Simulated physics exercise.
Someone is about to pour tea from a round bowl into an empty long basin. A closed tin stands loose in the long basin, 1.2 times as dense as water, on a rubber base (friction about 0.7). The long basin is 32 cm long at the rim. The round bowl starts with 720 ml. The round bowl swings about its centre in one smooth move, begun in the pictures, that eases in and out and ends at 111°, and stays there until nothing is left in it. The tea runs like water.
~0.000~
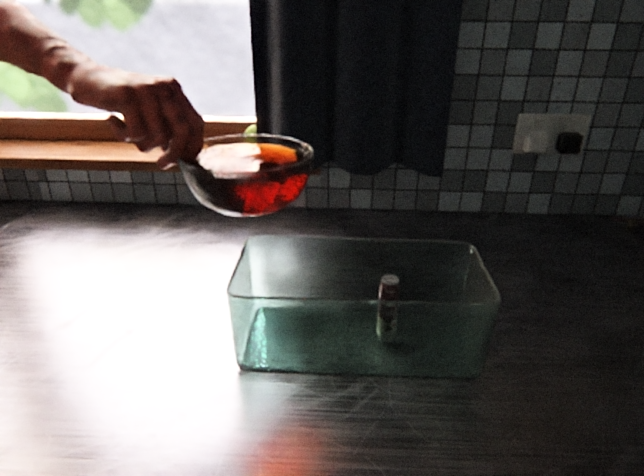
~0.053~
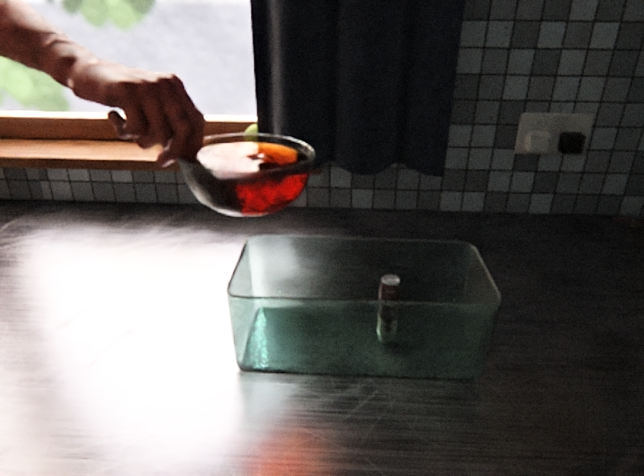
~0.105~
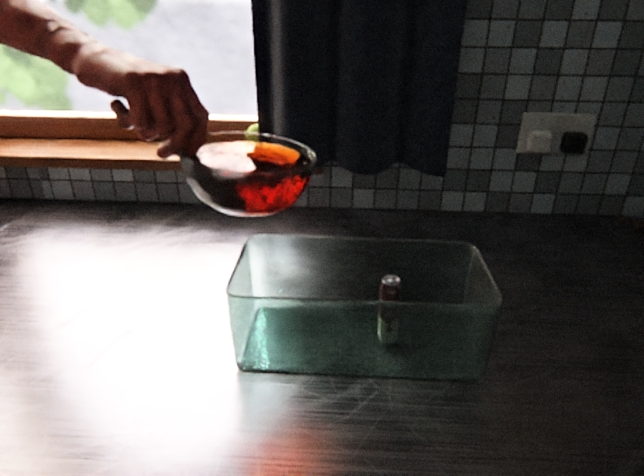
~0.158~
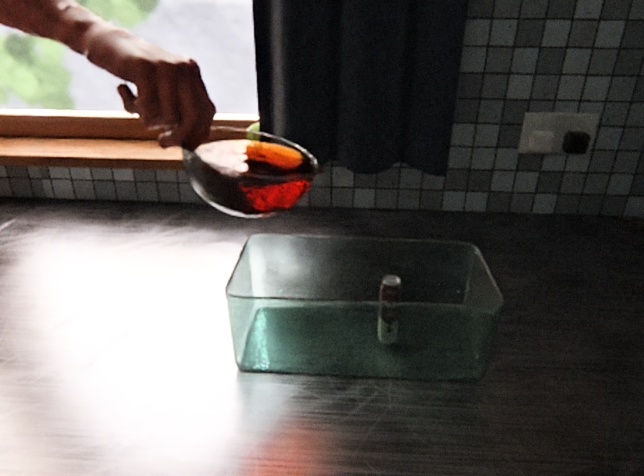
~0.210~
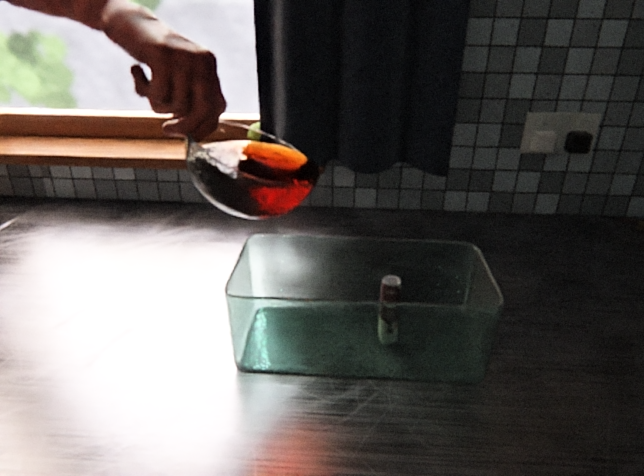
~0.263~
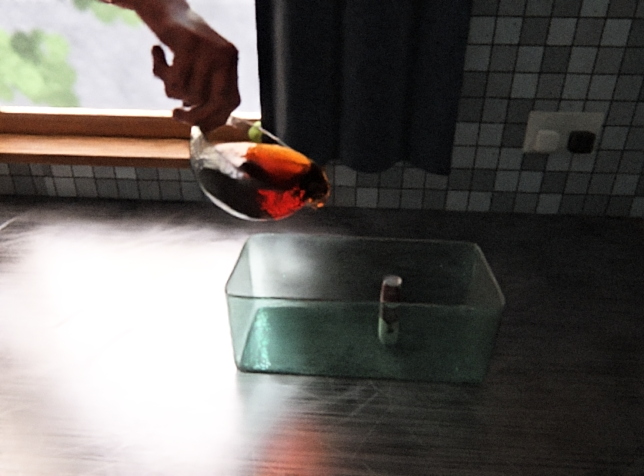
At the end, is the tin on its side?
It goes over.
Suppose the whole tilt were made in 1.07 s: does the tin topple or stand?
Then it stays up.
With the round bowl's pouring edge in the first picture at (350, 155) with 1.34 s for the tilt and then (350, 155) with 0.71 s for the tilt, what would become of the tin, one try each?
First it keeps standing; then it goes over.
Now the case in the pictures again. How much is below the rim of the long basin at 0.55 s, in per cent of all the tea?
About 72 per cent.
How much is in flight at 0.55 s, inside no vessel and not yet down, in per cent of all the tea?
Some 22 per cent.
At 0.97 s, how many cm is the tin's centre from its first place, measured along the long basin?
Some 0 cm.
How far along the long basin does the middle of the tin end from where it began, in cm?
Some 6.0 cm.
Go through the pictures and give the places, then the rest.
In the first frame, tilt 0°; pouring edge (313, 155); surface from (186, 157) to (311, 160); the long basin's rim runs from (238, 264) to (486, 271); the tin's top is at (390, 282).
In the second frame, tilt 2°; pouring edge (314, 156); surface from (186, 155) to (312, 161).
In the third frame, tilt 6°; pouring edge (316, 161); surface from (188, 153) to (312, 162).
In the fourth frame, tilt 13°; pouring edge (317, 168); surface from (190, 151) to (315, 164).
In the fifth frame, tilt 22°; pouring edge (317, 179); surface from (194, 151) to (314, 170); 3 per cent is over the edge.
In the sixth frame, tilt 34°; pouring edge (316, 191); surface from (198, 153) to (303, 173); 12 per cent is over the edge.
By 0.55 s the tilt is 97° and 6 per cent is still to pour; the tin stands where it began.
By 0.75 s the tilt is 111° and 0 per cent is still to pour; the tin leans 14°.
By 0.97 s the tilt is 111° and 0 per cent is still to pour; the tin leans 7°.
By 1.21 s the tilt is 111° and 0 per cent is still to pour; the tin leans 12°.
At rest the tin lies on its side.
